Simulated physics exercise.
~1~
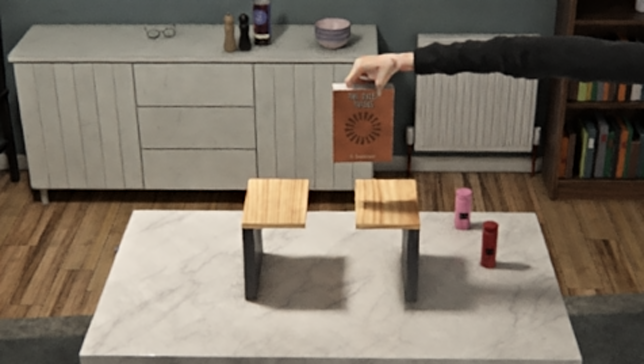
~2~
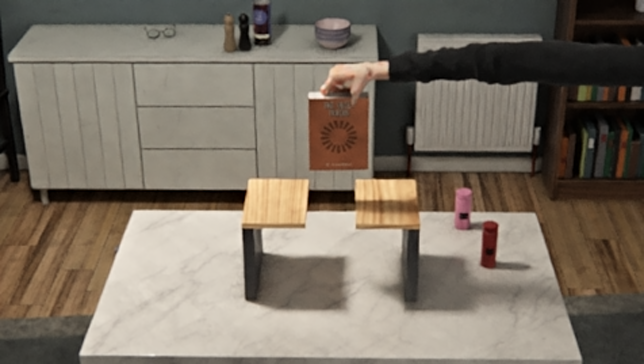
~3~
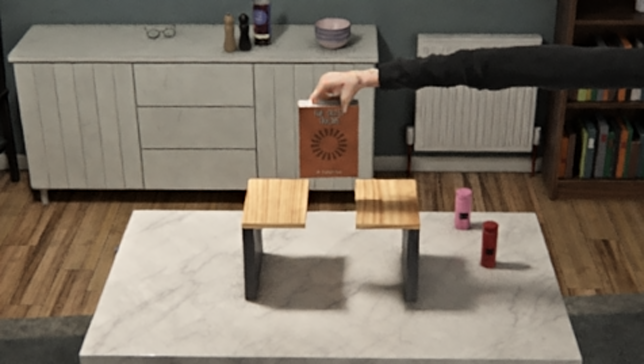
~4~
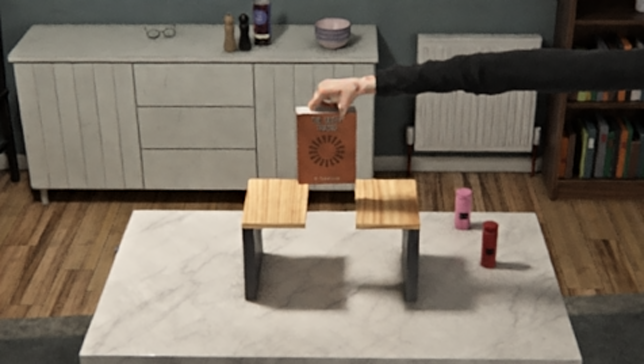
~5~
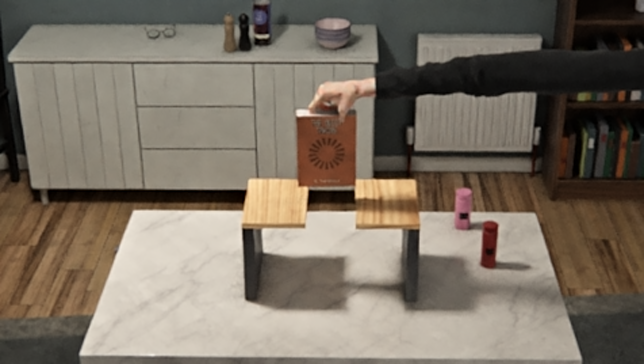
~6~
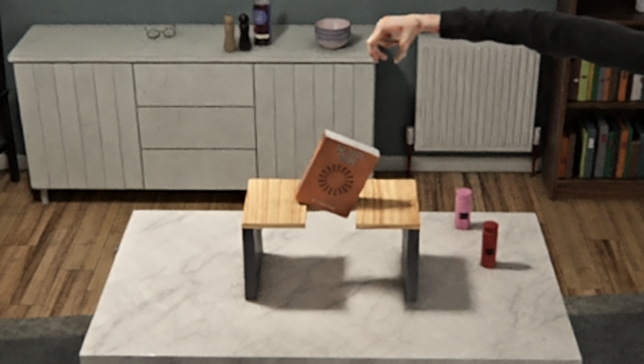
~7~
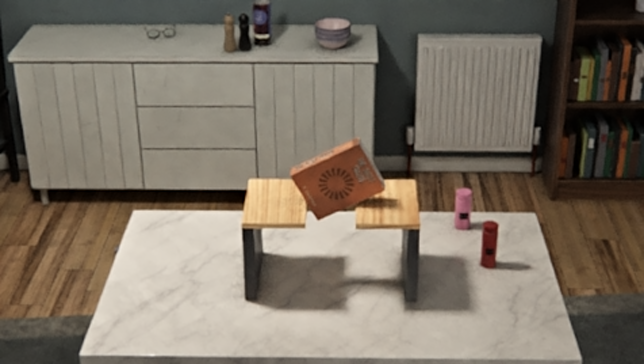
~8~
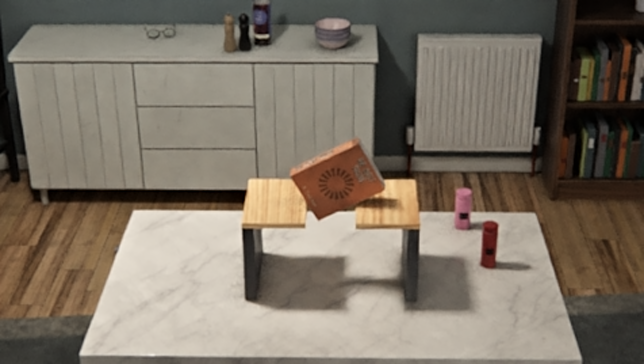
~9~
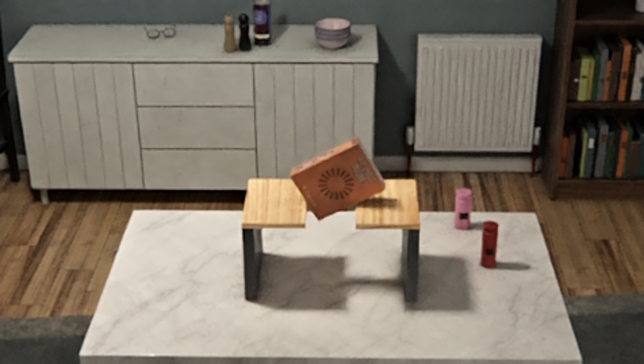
An orange book was lowered by a hand over the gap between two wooden-topped stands on a marble table, then let go; it tipped over and came to rest tilted across the gap, while the pink and red shakers stayed put.
